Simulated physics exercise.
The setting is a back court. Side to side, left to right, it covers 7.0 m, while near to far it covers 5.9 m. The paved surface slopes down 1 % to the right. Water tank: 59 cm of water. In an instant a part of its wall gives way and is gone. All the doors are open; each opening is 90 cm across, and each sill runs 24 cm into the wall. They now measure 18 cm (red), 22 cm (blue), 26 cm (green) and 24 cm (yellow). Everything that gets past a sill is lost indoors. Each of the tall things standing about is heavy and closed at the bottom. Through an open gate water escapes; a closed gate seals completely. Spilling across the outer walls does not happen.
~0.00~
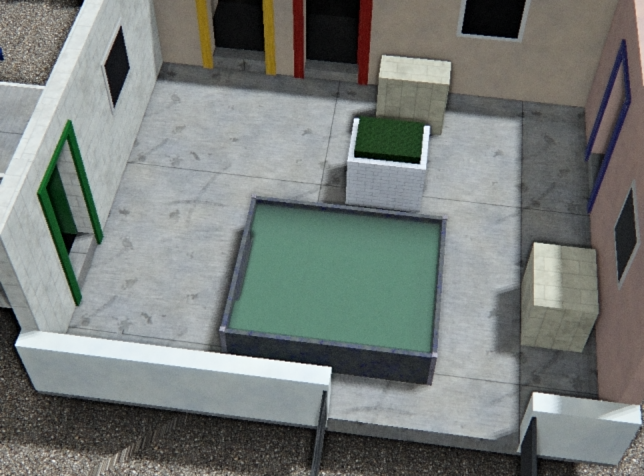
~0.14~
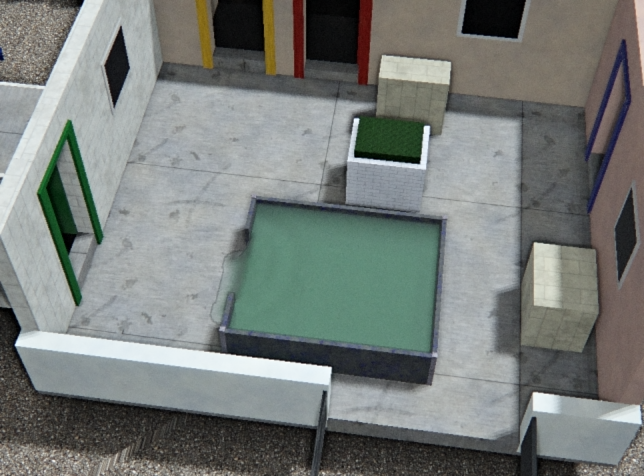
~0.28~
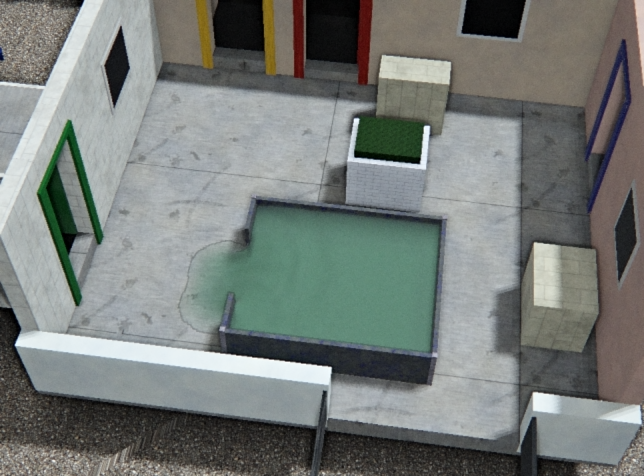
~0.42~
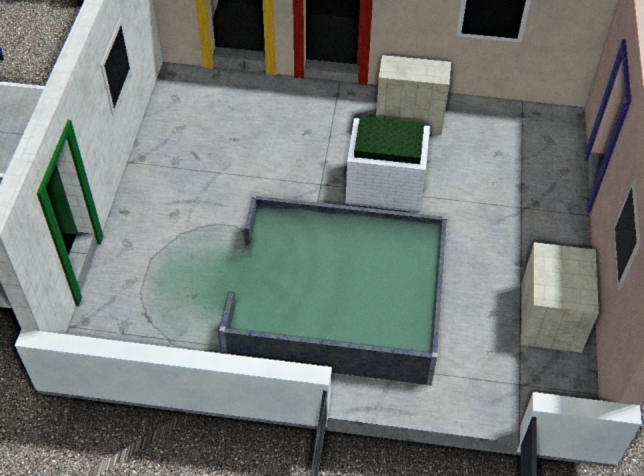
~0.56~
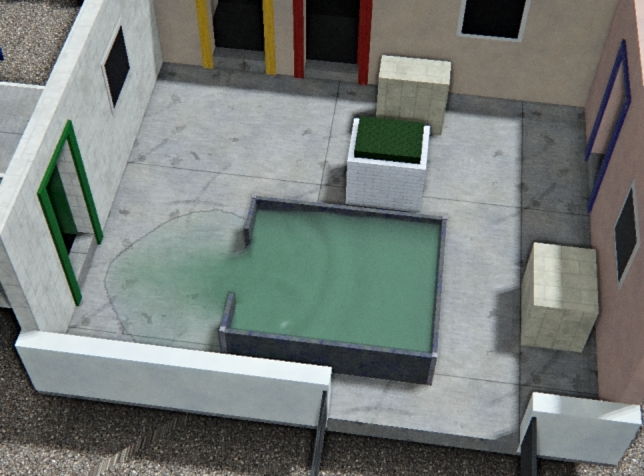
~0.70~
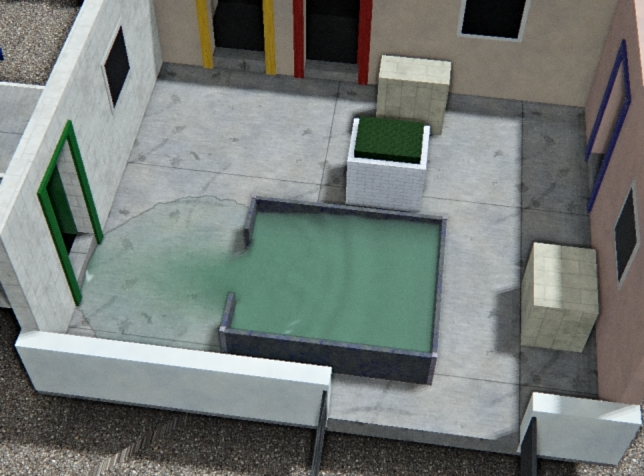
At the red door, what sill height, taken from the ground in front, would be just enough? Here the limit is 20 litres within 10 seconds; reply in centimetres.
6 cm.
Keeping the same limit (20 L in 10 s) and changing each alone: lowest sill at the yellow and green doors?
You'd want some 13.5 cm at yellow and some 28 cm at green.
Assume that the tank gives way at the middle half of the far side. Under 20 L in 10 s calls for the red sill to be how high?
In that case about 16 cm.
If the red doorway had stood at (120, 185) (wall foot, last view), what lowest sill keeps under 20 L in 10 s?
It needs roughly 13.5 cm.
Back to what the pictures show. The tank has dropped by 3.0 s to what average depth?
Some 34 cm.
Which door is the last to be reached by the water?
Last in order comes the blue door.
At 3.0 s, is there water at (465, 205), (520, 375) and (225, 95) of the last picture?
In the order asked: Untouched, untouched, soaked.
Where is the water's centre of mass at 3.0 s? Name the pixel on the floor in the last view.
I'd put it close to (257, 280).
After 1.4 s water covers 20 % of the floor, deepest (43 cm) near (56, 364); it has not reached the red door.
After 3.0 s water covers 35 % of the floor, deepest (33 cm) near (56, 364); it has not reached the red door.
After 10.0 s water covers 90 % of the floor, deepest (16 cm) near (578, 144); 10 cm at the red door, 0 litres in over its 18 cm sill.
At the red door as built, the water arrived by 3.6 s and peaked near 10 cm at 10.0 s.
With a sill of 5.5 cm, 26 litres would have come in within the 10 s; with 6.5 cm, 16 litres. So under 20 litres takes about 6 cm.
